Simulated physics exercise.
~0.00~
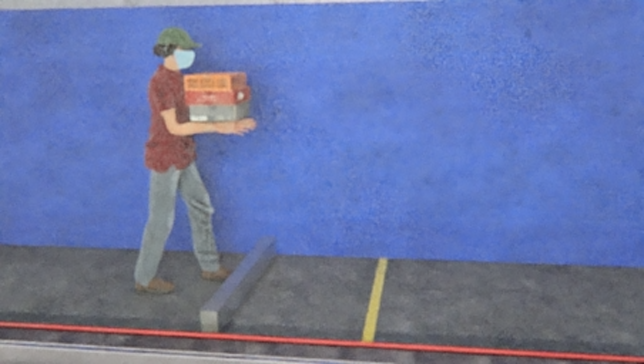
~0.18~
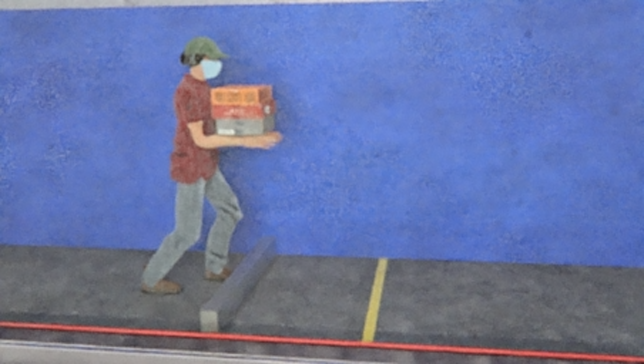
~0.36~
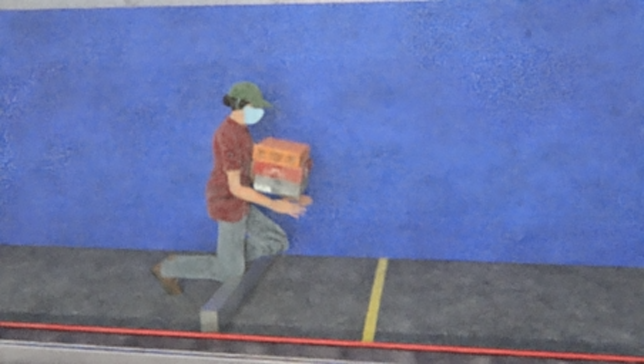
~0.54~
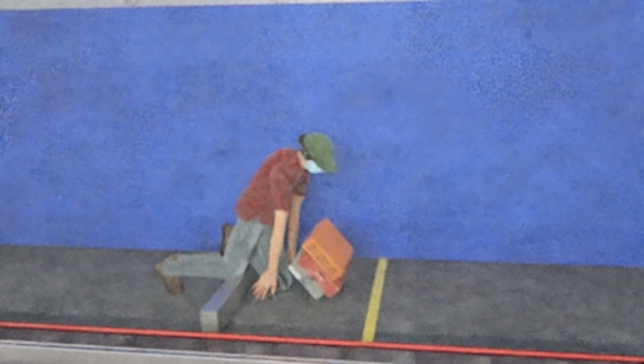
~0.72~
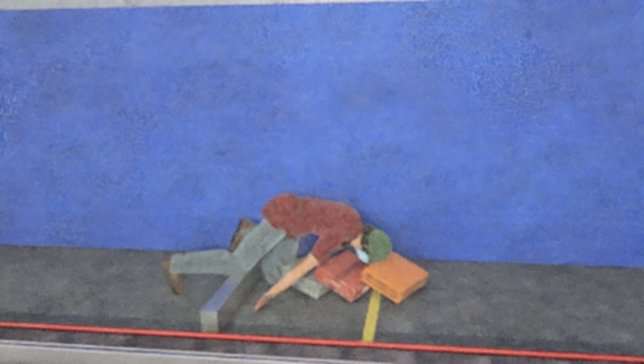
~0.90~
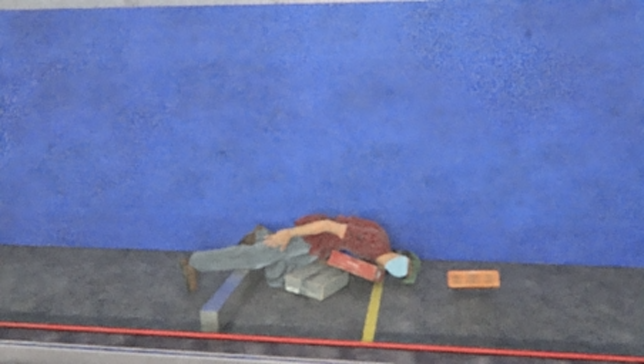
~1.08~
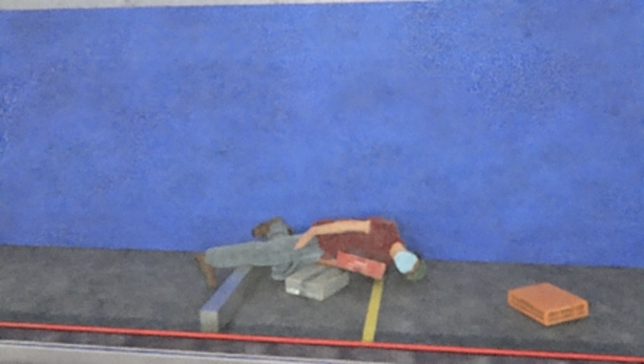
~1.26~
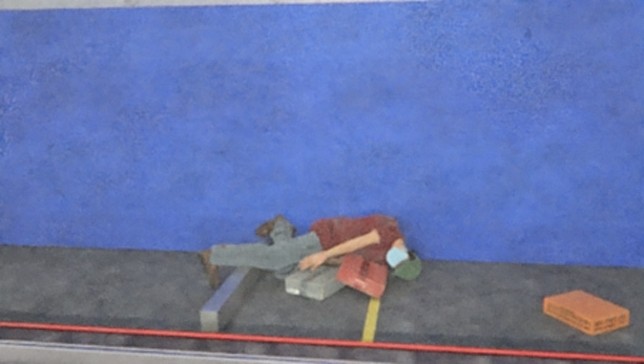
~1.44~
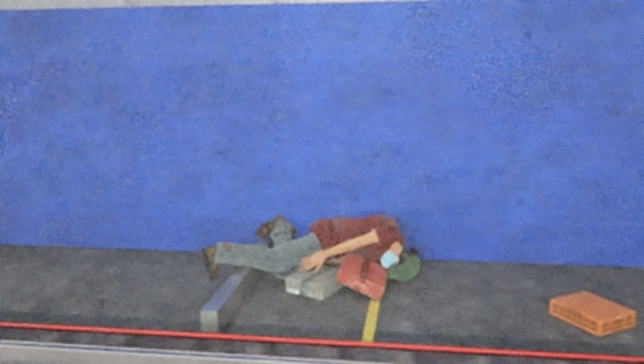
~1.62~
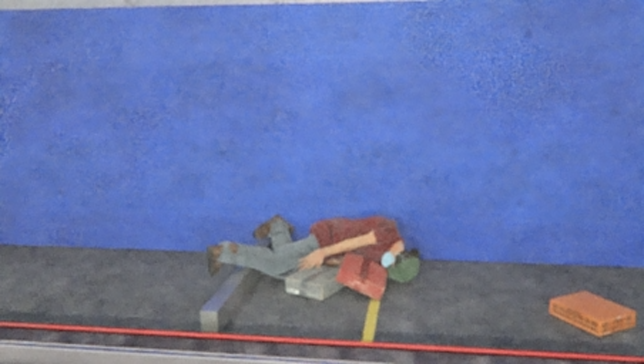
On a dark grey floor before a plain blue wall, seen from the side by a still camera, a person in a green cap, pale mask, dark red shirt and grey trousers carries a stack of orange, red and grey boxes. The person moves right, meets a low grey rail and pitches over it, knees bending, as the stack tips forward. The body collapses onto the boxes, and the orange one slides far right past a yellow line. The person ends lying across the rail, head beyond the line, with the grey and red boxes short of it.
